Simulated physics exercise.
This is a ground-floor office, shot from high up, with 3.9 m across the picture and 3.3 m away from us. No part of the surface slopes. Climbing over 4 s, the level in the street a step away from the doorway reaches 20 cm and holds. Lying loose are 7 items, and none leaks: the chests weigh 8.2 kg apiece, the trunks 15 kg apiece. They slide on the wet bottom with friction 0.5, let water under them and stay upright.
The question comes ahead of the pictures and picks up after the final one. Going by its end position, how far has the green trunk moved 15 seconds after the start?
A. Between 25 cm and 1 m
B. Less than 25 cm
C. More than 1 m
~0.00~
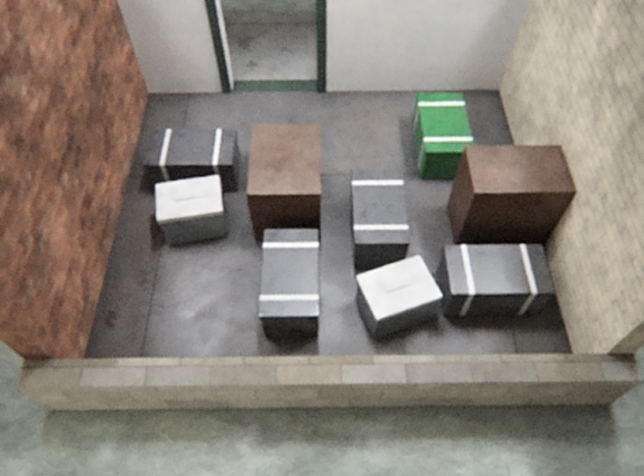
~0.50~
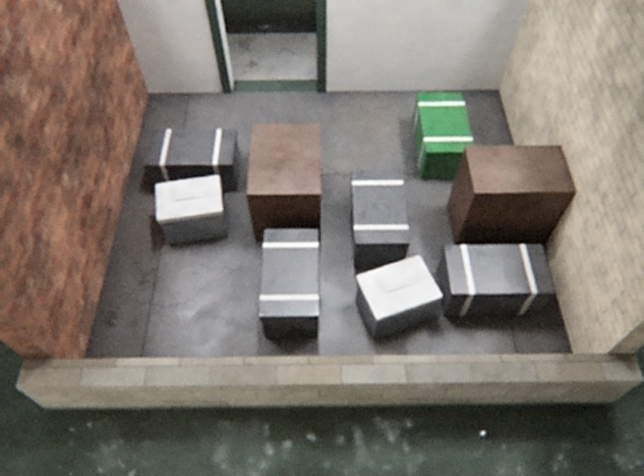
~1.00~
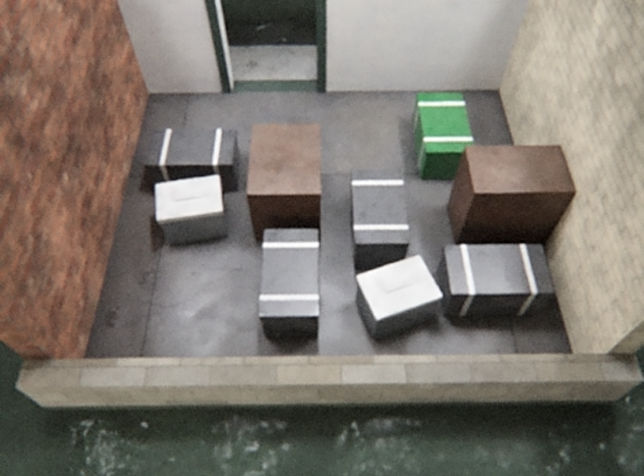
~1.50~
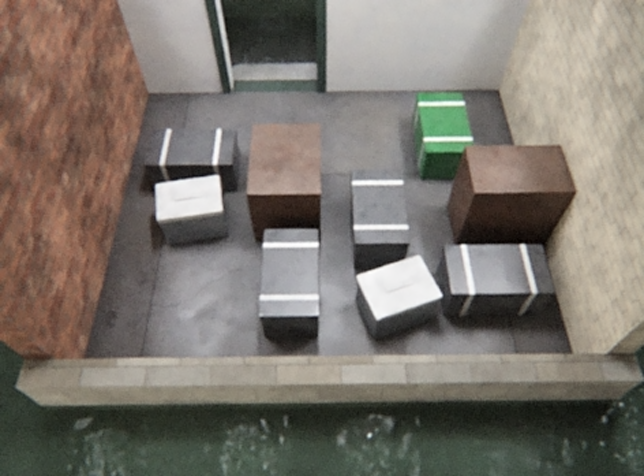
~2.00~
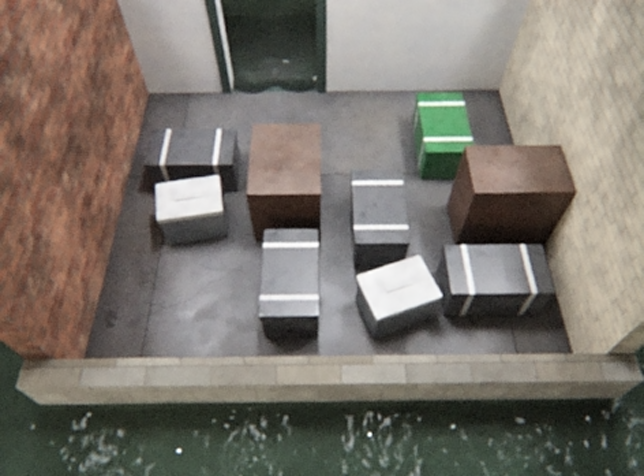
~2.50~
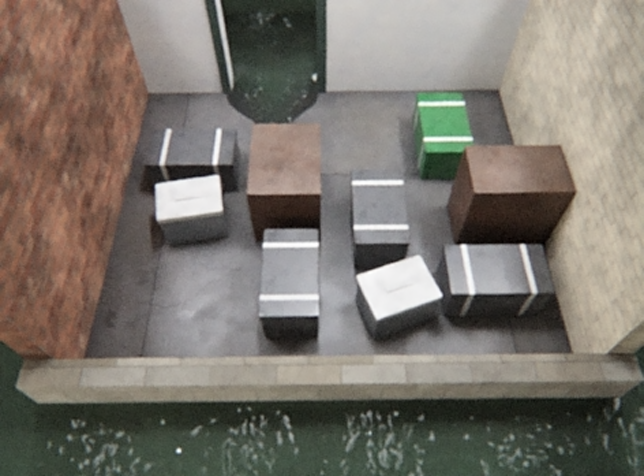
Answer: A.
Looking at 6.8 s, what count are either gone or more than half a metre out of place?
Count: 2.
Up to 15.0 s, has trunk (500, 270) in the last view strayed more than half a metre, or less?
That one is smaller.
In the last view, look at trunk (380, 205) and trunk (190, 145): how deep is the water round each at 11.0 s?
Close to 10 and 7 centimetres.
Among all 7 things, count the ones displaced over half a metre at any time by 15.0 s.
I count 6 of them.
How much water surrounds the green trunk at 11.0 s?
Depth approx. 7 cm.
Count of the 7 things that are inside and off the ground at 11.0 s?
Total: 7.
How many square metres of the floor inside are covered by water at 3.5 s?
Roughly 2.0 m2.
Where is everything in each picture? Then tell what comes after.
The first frame shows the green trunk at (445, 121) rests on the ground; 0.0 m2 under water; 0 of 7 have shifted.
The second frame shows the green trunk at (445, 121) rests on the ground; water covers 0.0 m2; 0 of 7 have shifted.
The third frame shows the green trunk at (445, 121) rests on the ground; 0.0 m2 under water; 0 of 7 have shifted.
The fourth frame shows the green trunk at (445, 121), on the bottom; water covers 0.0 m2; 0 of 7 have shifted.
The fifth frame shows the green trunk at (445, 121) rests on the ground; water covers 0.0 m2; 0 of 7 have shifted.
The sixth frame shows the green trunk at (445, 121), on the bottom; water covers 0.4 m2; 0 of 7 have shifted.
After 3.5 s the green trunk is near (445, 121), 0.0 m from its start, aground; 0 afloat.
After 6.8 s the green trunk is near (485, 108), 0.5 m from its start, aground; 2 afloat.
After 11.0 s the green trunk is near (368, 95), 0.8 m from its start, afloat; 7 afloat.
After 15.0 s the green trunk is near (458, 83), 0.5 m from its start, afloat; 7 afloat.
